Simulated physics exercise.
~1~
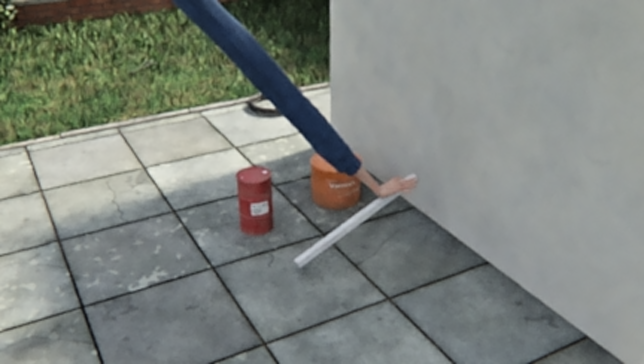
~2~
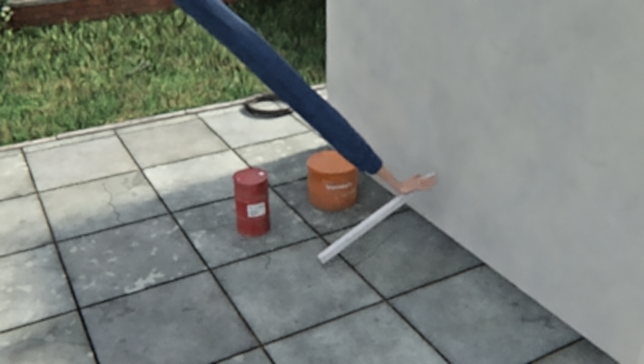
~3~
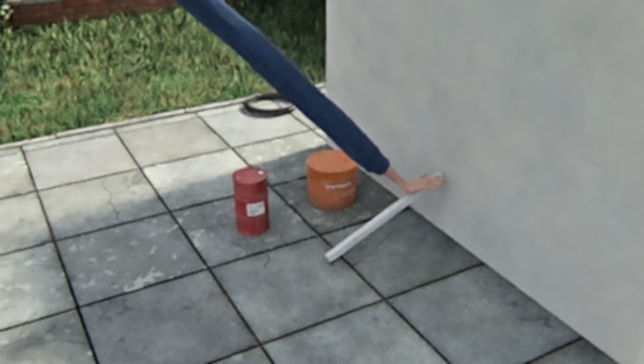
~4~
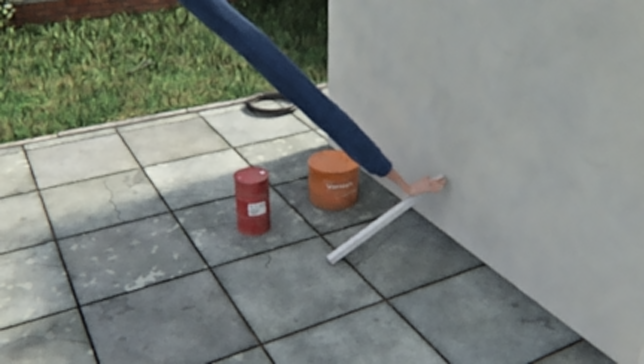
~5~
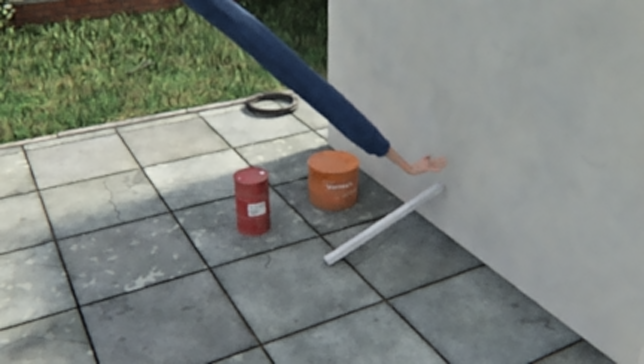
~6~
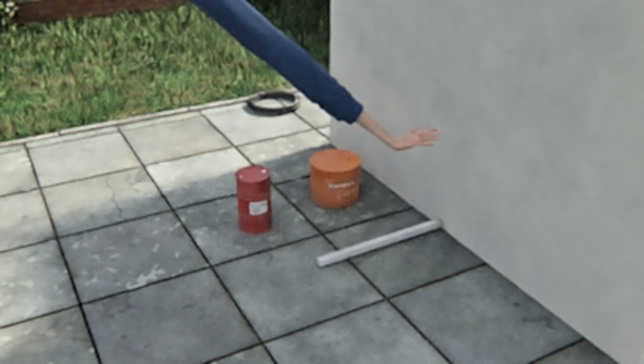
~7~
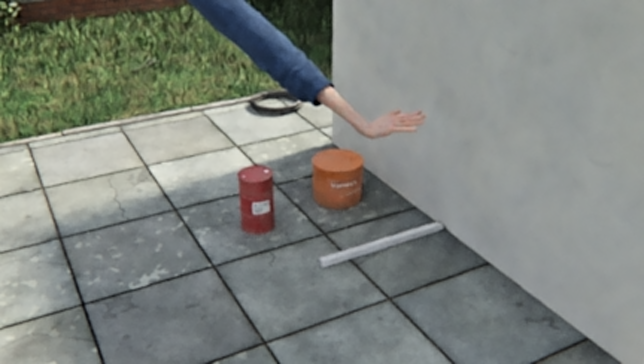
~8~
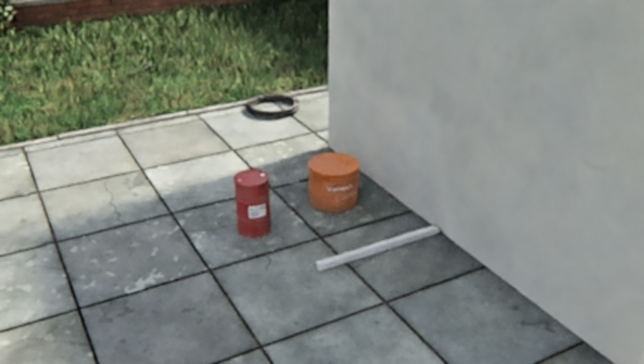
A hand in a blue sleeve leaned a white pole against the grey wall beside a red canister and an orange pail, then let go and drew back out of view, and the pole slipped down until it lay on the paving.
